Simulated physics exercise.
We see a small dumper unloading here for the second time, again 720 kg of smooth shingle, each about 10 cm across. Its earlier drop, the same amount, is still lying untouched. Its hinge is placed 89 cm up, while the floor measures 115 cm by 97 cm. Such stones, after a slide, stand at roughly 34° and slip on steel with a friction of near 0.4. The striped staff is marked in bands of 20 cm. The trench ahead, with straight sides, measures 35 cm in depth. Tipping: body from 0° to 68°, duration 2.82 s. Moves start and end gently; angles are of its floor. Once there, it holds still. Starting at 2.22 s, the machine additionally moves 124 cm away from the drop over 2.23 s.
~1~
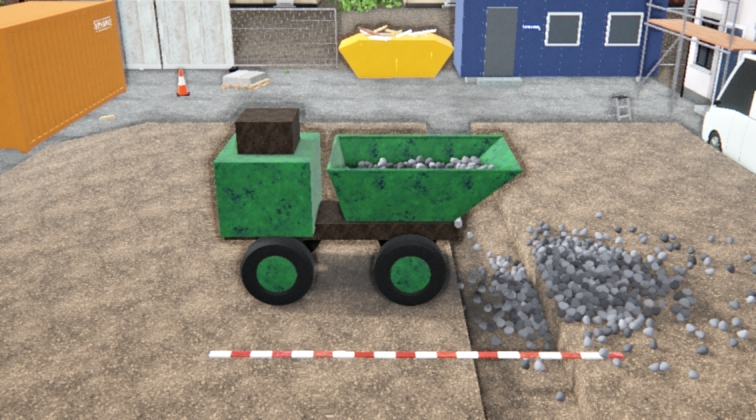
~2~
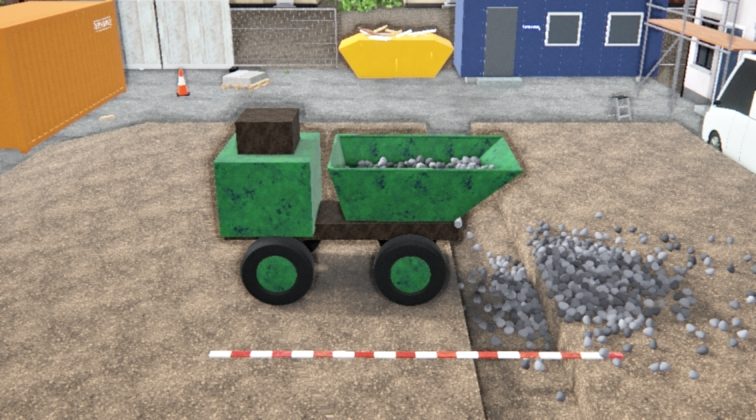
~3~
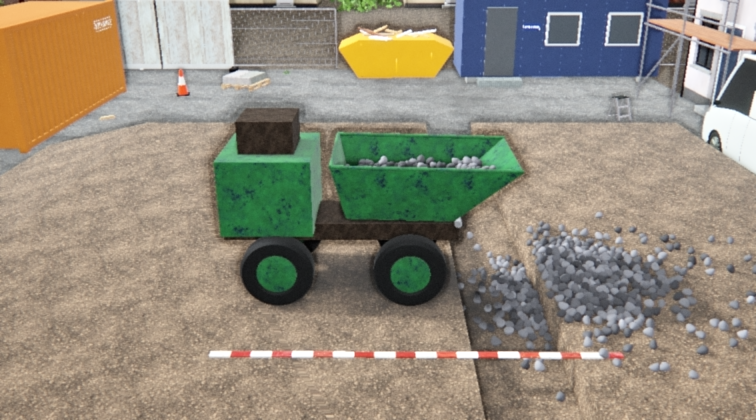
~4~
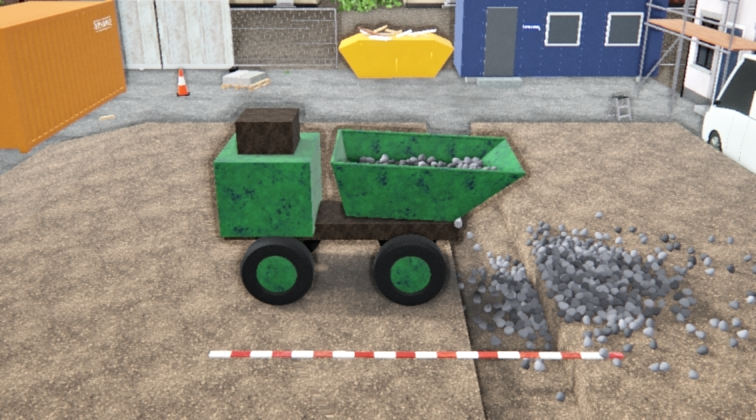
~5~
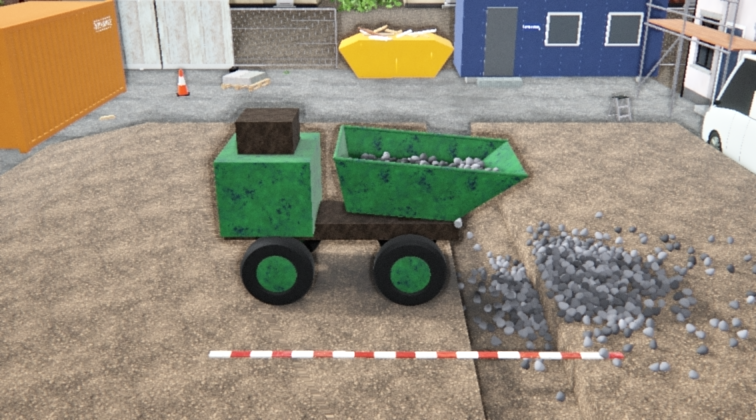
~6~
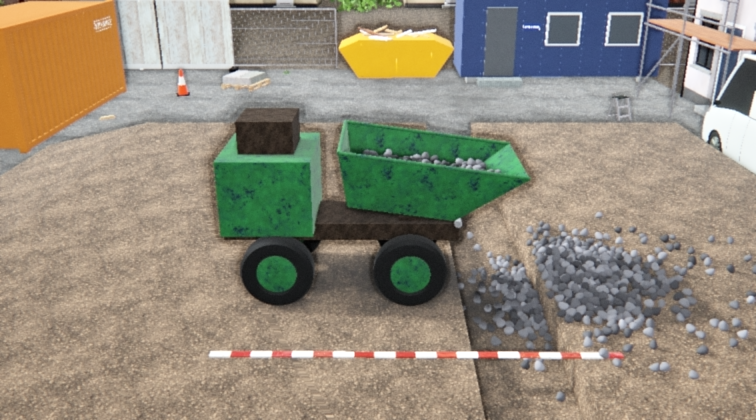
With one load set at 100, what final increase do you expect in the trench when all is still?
Close to 61 parts in a hundred.
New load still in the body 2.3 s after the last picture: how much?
Near 20 per cent of the load is held.
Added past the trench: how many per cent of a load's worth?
My estimate is about 40 per cent of a load.
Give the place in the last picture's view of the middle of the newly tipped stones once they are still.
Roughly at (529, 289) in the last picture.
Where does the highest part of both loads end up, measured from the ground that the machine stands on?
Roughly 36 cm above that ground.
Then, 1.5 s after the last picture the floor is at 57°; in per cent of one load, 100 in the body, 22 in the trench, 78 past the trench; the foremost stones are at (750, 269).
Then, 2.3 s after the last picture the floor is at 68°; in per cent of one load, 21 in the body, 56 in the trench, 123 past the trench; the foremost stones are at (750, 269).
Then, 4.3 s after the last picture the floor is at 68°; in per cent of one load, 0 in the body, 84 in the trench, 116 past the trench; the foremost stones are at (750, 269).
Then, 7.2 s after the last picture the floor is at 68°; in per cent of one load, 0 in the body, 84 in the trench, 116 past the trench; the foremost stones are at (750, 269). Net gain in the trench, 61.
